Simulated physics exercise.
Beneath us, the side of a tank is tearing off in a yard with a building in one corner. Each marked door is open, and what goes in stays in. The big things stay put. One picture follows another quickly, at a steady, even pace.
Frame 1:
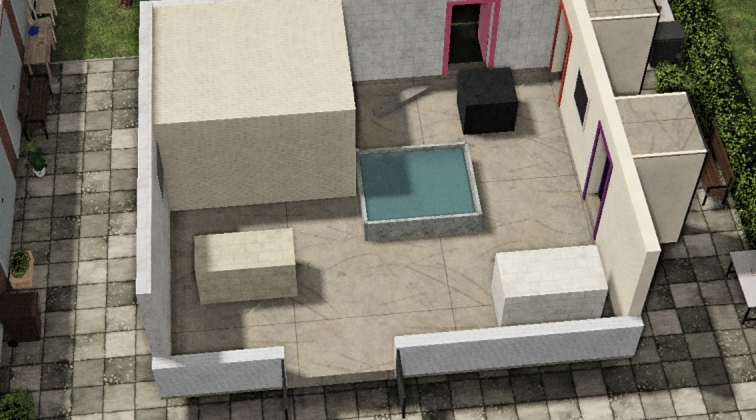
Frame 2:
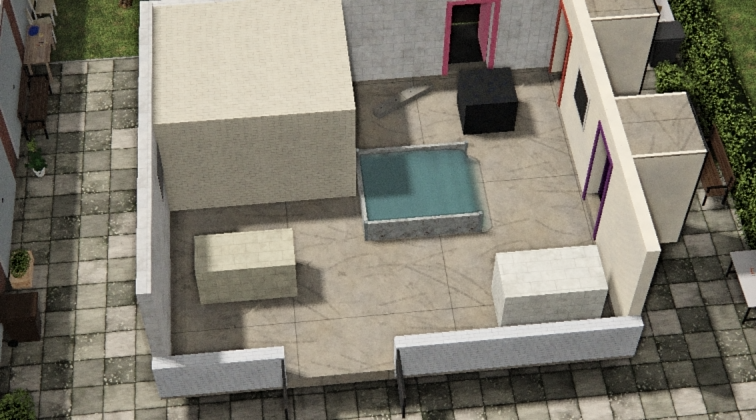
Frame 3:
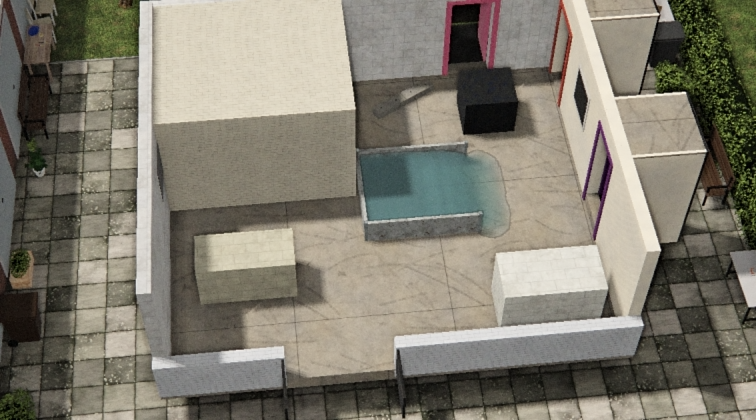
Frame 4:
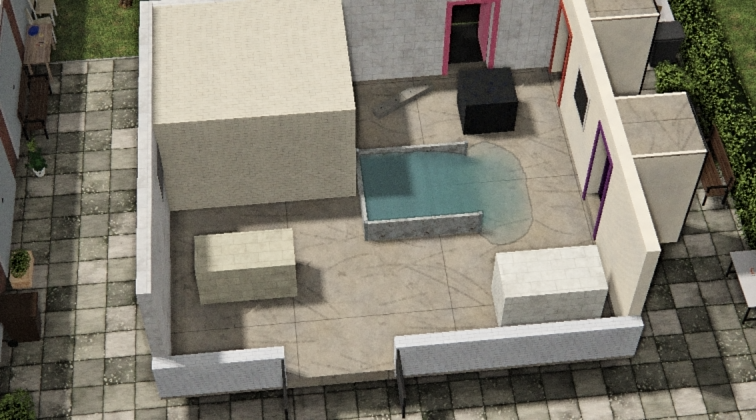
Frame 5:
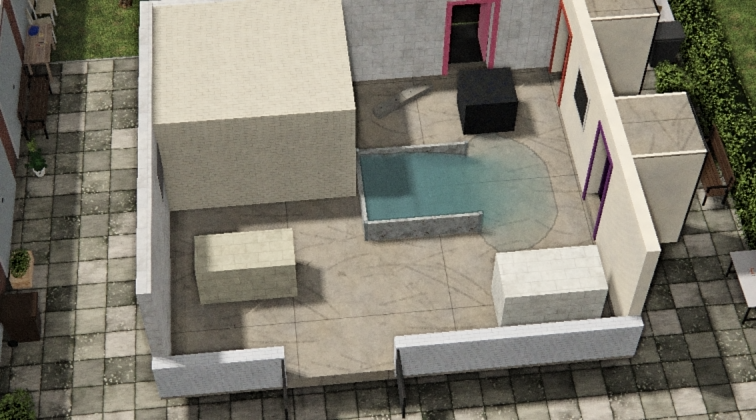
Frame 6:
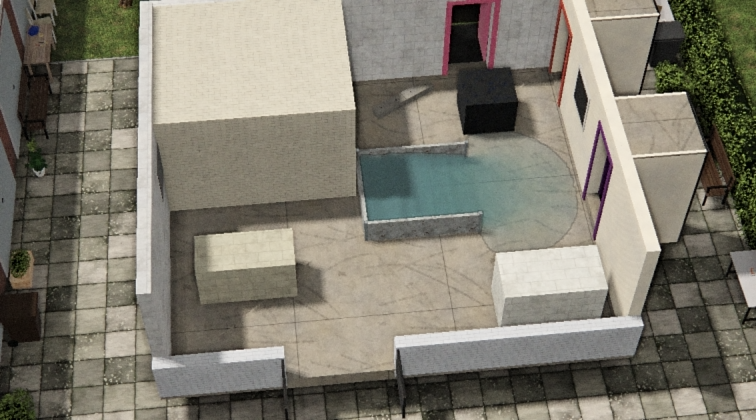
A walled yard with a large pale block in one corner held a tank of still blue water, until its right side opened and the water poured out, spreading rightward across the paved floor.
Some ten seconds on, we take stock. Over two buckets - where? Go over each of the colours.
Pink door under or at two; red door over two; purple door under or at two.
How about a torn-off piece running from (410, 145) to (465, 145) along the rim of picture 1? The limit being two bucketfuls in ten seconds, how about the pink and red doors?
As I see it, the pink door tops the mark and the red door tops the mark.
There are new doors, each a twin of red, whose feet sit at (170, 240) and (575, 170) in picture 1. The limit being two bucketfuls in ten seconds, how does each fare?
Stays within it; exceeds it.
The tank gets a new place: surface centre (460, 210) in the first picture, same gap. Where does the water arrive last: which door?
The door you want is the pink-painted one.
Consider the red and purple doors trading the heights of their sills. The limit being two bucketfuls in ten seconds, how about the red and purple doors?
After that, red door remains below, purple door rises above.
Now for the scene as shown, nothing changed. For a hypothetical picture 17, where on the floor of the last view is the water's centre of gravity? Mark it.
Around (490, 194).
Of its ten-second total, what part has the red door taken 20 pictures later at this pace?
It would be roughly 5 percent of the ten-second total.
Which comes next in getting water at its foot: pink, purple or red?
The purple-painted one.
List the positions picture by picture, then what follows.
The first frame shows still water in the water tank at (417, 184).
In the second frame, the front is at (471, 159), out from the gap at (471, 189).
In the third frame, water pours out at (470, 190) and has run to (498, 233).
In the fourth frame, water pours out at (470, 191) and has run to (519, 234).
In the fifth frame, the front is at (552, 219), out from the gap at (470, 191).
In the sixth frame, the front is at (567, 173), out from the gap at (470, 191).
A moment on, water covers 20 % of the floor; the pink door not reached, the red door not reached, the purple door wet at the sill, nothing in.
Next, water covers 25 % of the floor; the pink door not reached, the red door wet at the sill, nothing in, the purple door wet at the sill, nothing in.
Then, water covers 30 % of the floor; the pink door wet at the sill, nothing in, the red door under two buckets in, the purple door under two buckets in.
Later, water covers 70 % of the floor; the pink door under two buckets in, the red door over two buckets in, the purple door under two buckets in.
In the end, water covers 90 % of the floor; the pink door under two buckets in, the red door over two buckets in, the purple door under two buckets in.
